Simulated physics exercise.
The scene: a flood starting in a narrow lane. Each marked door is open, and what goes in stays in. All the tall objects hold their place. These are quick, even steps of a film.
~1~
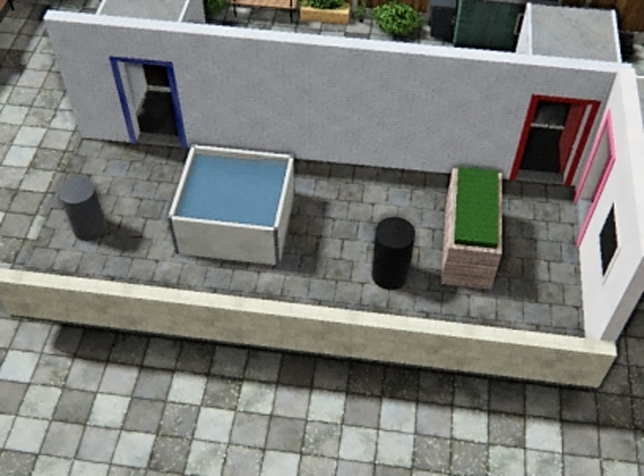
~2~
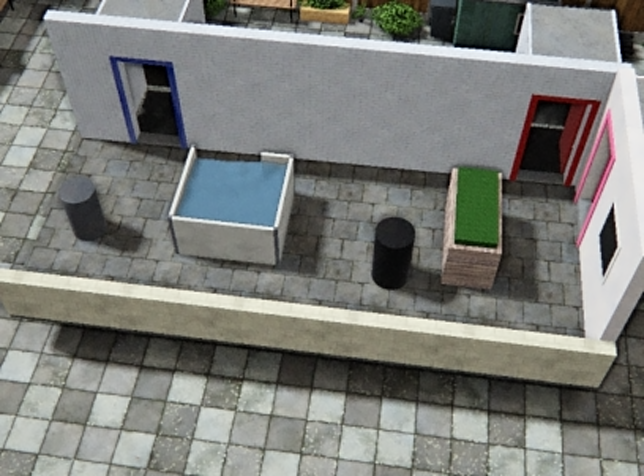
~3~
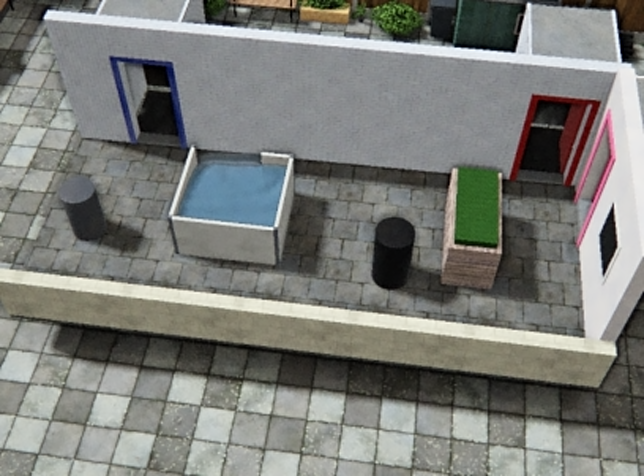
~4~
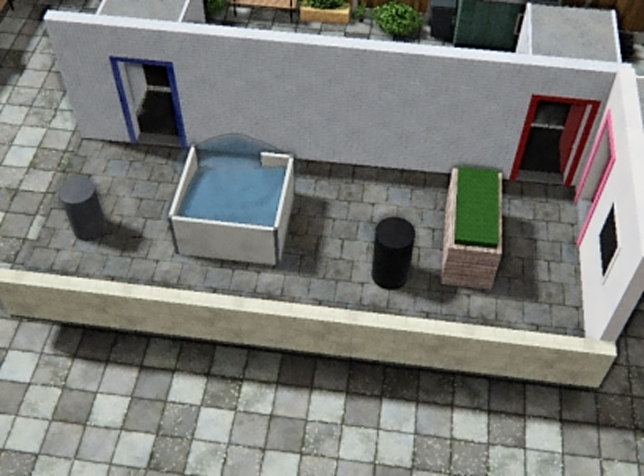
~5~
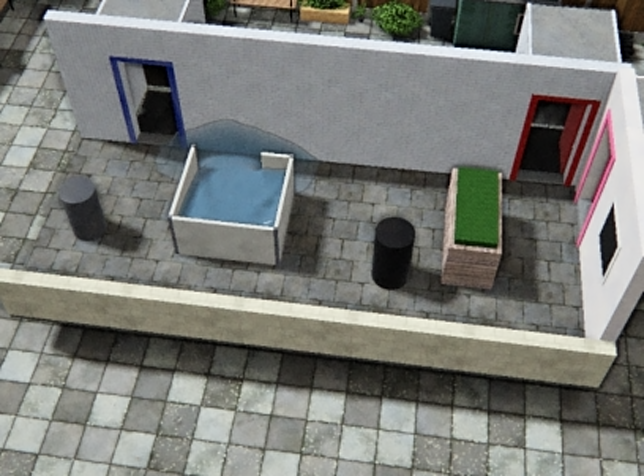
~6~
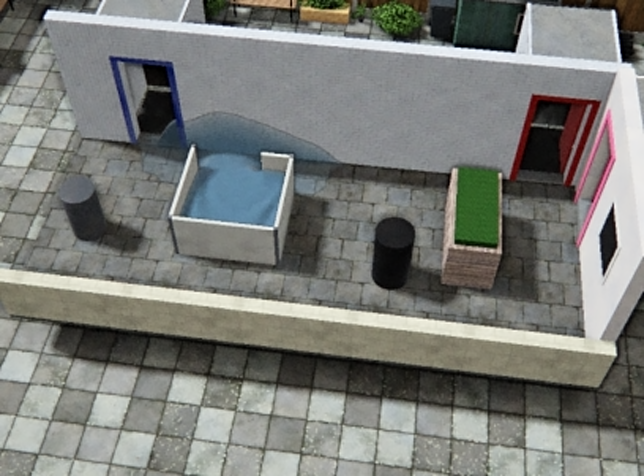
To begin with, an open tank full of blue water stands whole in a paved walled yard, between a grey cylinder and a black one. A gap then appears in its far side, and water pours out, spreading in a translucent sheet across the paving towards the blue-framed doorway and along the long wall.
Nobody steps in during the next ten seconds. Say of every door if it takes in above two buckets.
One by one: The red door takes more than that; the pink door stays under that; the blue door takes more than that.
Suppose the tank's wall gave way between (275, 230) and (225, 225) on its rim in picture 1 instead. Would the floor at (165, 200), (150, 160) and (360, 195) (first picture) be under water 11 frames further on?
In that order: Clear, not flooded, dry.
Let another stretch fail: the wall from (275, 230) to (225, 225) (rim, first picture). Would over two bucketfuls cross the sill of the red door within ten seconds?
In short: The red one is over.
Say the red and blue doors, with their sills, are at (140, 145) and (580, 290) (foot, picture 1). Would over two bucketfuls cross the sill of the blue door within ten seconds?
In short: The blue one stays under.
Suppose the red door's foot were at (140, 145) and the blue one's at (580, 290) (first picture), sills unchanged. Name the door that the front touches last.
That is the blue door.
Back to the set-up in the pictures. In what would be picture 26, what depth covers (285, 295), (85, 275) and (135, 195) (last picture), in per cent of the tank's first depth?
Roughly 0, 0 and 2 per cent, in turn.
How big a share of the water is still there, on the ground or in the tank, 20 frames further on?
Some 72 per cent.
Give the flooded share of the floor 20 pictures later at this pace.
Roughly 55 per cent.
A moment on, water covers 30 % of the floor; the red door not reached, the pink door not reached, the blue door over two buckets in.
Next, water covers 45 % of the floor; the red door wet at the sill, nothing in, the pink door not reached, the blue door over two buckets in.
Then, water covers 55 % of the floor; the red door under two buckets in, the pink door under two buckets in, the blue door far over two buckets in.
Later, water covers 80 % of the floor; the red door over two buckets in, the pink door under two buckets in, the blue door far over two buckets in.
In the end, water covers 95 % of the floor; the red door over two buckets in, the pink door under two buckets in, the blue door far over two buckets in.
